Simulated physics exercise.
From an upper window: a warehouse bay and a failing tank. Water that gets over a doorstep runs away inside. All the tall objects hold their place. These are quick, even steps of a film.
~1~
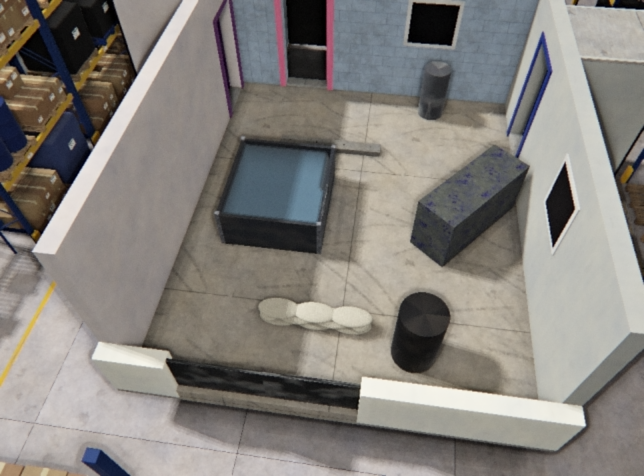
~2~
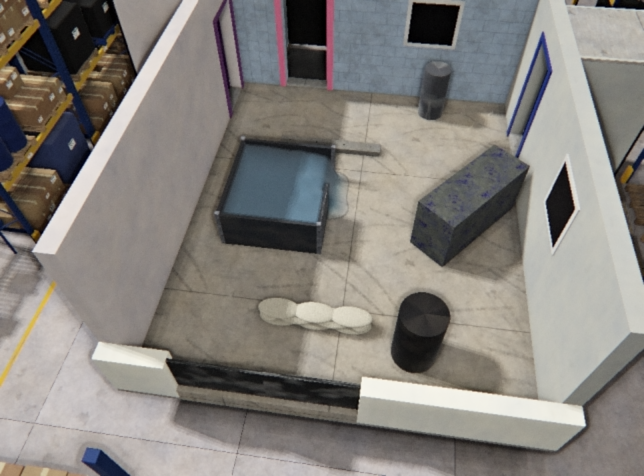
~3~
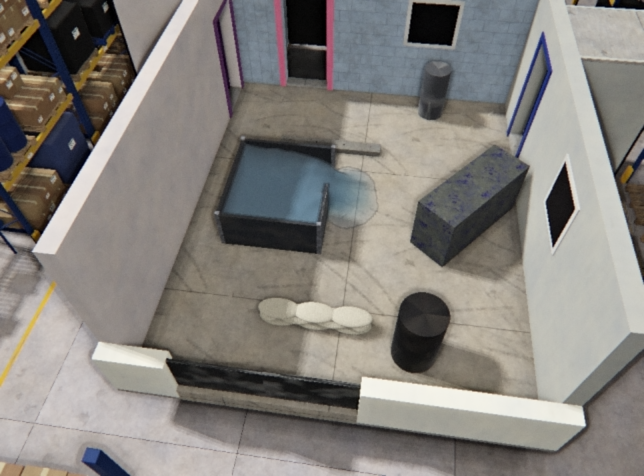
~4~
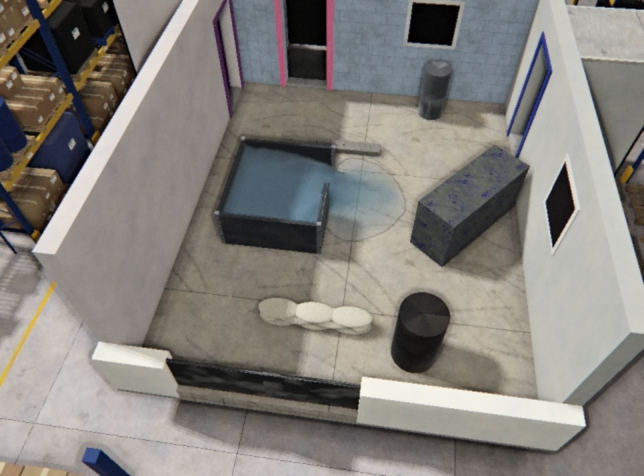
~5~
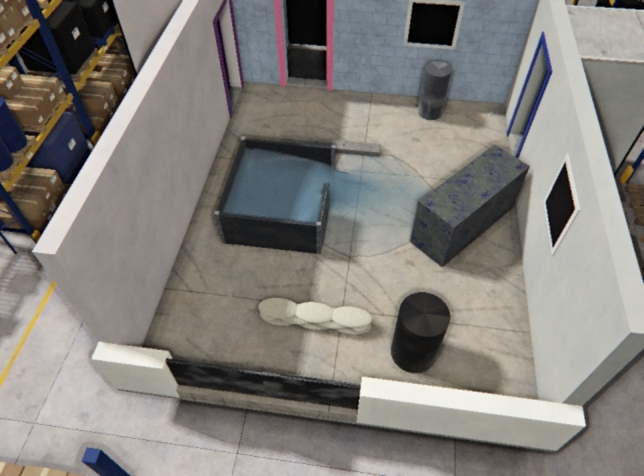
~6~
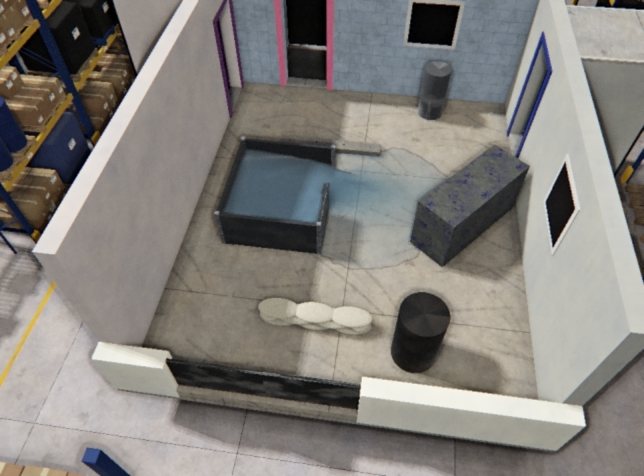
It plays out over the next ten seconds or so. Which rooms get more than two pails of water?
The blue door lets in a lot; the purple door lets in a lot; the pink door admits no more than that.
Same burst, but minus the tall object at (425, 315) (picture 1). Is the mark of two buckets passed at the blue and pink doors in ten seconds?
Then: Blue is over, pink takes less.
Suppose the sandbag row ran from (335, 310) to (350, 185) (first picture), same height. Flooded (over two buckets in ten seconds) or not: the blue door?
Then: Blue door is over.
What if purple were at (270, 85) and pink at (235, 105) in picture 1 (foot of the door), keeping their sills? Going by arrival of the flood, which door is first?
That is the blue-painted one.
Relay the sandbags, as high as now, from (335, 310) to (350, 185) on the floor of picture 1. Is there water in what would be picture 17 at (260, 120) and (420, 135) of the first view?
In turn: Not flooded, flooded.
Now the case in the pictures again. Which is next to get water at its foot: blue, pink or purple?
It is the blue-painted one.
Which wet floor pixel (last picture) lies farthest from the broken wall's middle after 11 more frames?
I would point to (505, 106).
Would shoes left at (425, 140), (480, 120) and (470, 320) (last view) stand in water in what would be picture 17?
As listed: Under water, wet, wet.
A moment on, water covers 20 % of the floor; the blue door wet at the sill, nothing in, the purple door not reached, the pink door not reached.
Next, water covers 30 % of the floor; the blue door over two buckets in, the purple door not reached, the pink door not reached.
Then, water covers 40 % of the floor; the blue door far over two buckets in, the purple door not reached, the pink door not reached.
Later, water covers 70 % of the floor; the blue door far over two buckets in, the purple door under two buckets in, the pink door wet at the sill, nothing in.
In the end, water covers 90 % of the floor; the blue door far over two buckets in, the purple door over two buckets in, the pink door wet at the sill, nothing in.
